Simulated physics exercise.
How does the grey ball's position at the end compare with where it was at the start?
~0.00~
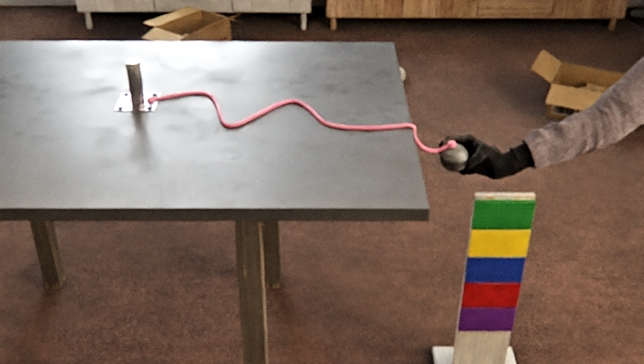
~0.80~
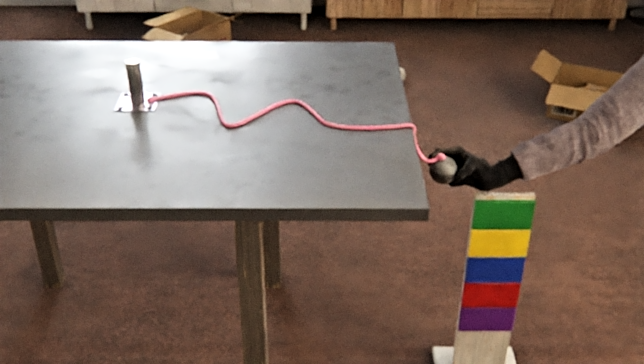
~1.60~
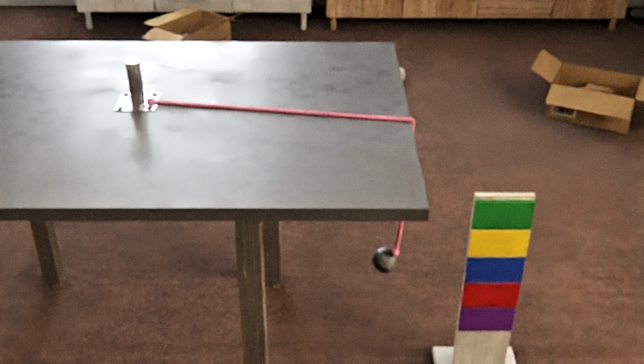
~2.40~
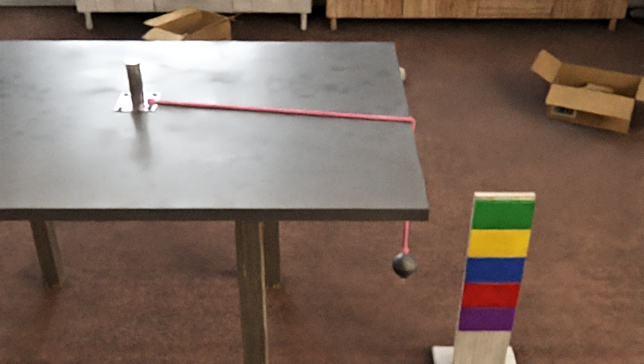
At the start the grey ball is held in a gloved hand just above the striped board, to the right of the table. At the end it is lower and further left, hanging from the pink cord by the table's edge, level with the blue band.
